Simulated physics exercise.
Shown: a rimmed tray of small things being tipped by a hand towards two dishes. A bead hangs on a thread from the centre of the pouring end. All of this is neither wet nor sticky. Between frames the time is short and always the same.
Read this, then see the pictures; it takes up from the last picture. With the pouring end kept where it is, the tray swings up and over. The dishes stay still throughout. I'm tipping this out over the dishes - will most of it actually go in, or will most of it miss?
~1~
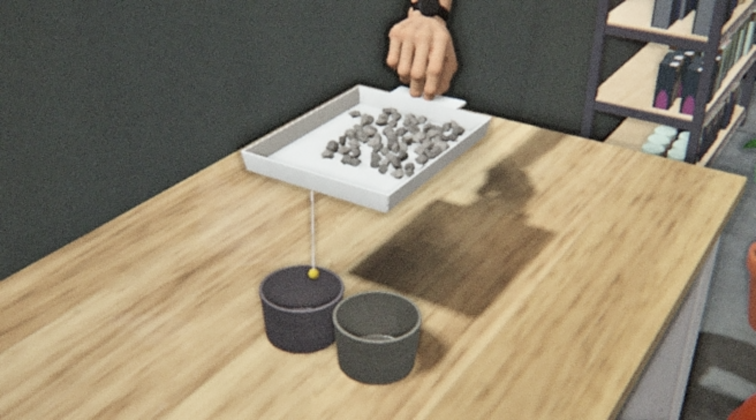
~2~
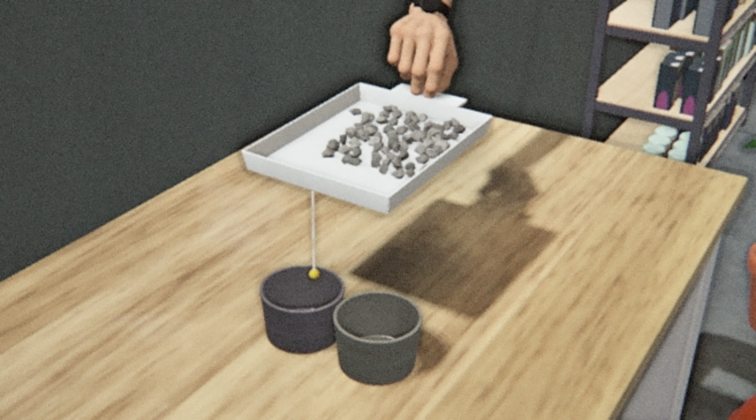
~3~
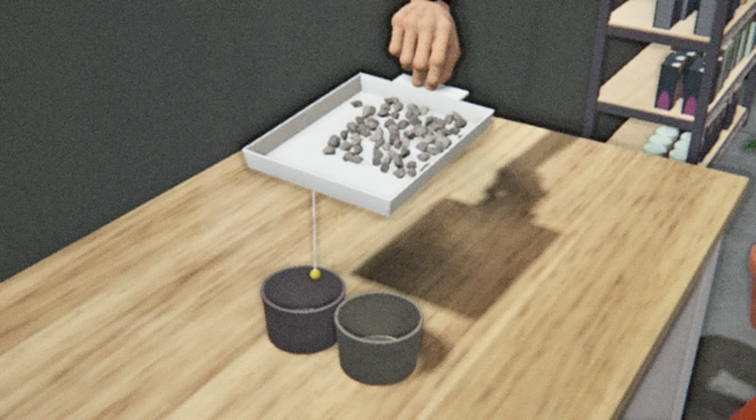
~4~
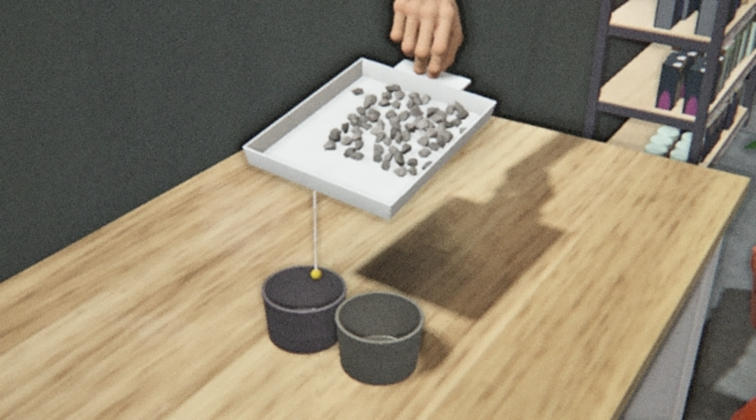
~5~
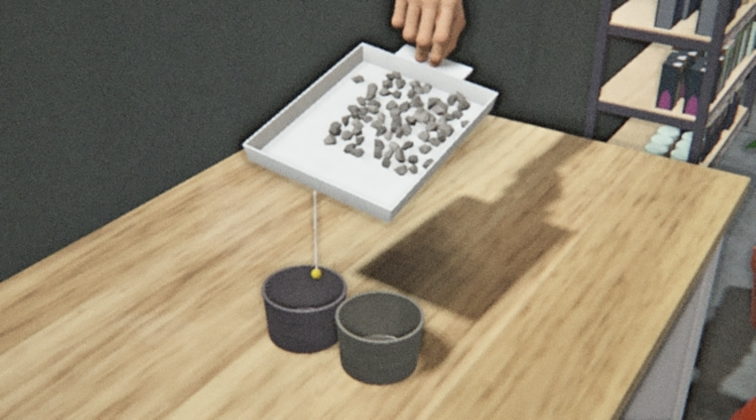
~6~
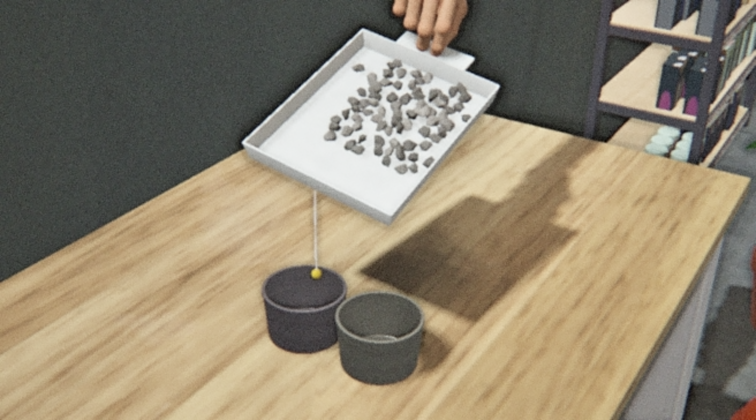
Most likely the spill will be the lesser part.
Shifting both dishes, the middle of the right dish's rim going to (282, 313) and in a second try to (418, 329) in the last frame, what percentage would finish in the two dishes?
Roughly 0 per cent, then roughly 70 per cent.
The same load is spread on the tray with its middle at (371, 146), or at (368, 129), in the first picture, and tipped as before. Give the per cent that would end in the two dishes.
90 % and 90 %.
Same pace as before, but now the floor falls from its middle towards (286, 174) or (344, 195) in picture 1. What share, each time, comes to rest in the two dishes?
First case around 20 per cent, second case 60 per cent.
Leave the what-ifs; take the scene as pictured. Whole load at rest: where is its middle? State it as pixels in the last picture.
Close to (380, 347), more or less.
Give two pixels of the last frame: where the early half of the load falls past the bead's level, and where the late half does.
I'd put it at roughly (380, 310), and after that at roughly (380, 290).
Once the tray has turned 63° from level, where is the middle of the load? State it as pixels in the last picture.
Load centre: Approx. (386, 188).
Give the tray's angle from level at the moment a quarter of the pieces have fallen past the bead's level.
Near 80 degrees.
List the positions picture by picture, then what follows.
Corners of the pouring end at (247, 151) and (387, 193), level; middle of the load at (393, 141), bits of gravel; left dish at (278, 325); right dish at (354, 356); bead on its thread at (314, 274), in the first frame.
Corners of the pouring end at (247, 151) and (388, 194), level; middle of the load at (394, 140), in the second frame.
Corners of the pouring end at (248, 149) and (389, 198), tipped barely, lowest at the right corner; middle of the load at (395, 135), in the third frame.
Corners of the pouring end at (249, 147) and (389, 202), tipped a little, lowest at the right corner; middle of the load at (396, 128), in the fourth frame.
Corners of the pouring end at (249, 144) and (390, 206), tipped clearly, lowest at the right corner; middle of the load at (397, 121), in the fifth frame.
Corners of the pouring end at (248, 142) and (390, 211), tipped clearly, lowest at the right corner; middle of the load at (397, 115); left dish at (280, 325); right dish at (357, 356), in the sixth frame.
Soon, tray tipped steeply; nearly all on the tray; a stray few in the air.
A while on, tray tipped right over; about a quarter on the tray; about two thirds in the right dish; a stray few outside both; a small part in the air.
Towards the end, tray tipped past a quarter turn; nearly all in the right dish; a stray few outside both.
Finally, tray tipped past a quarter turn; nearly all in the right dish; none in the left dish; a stray few outside both.
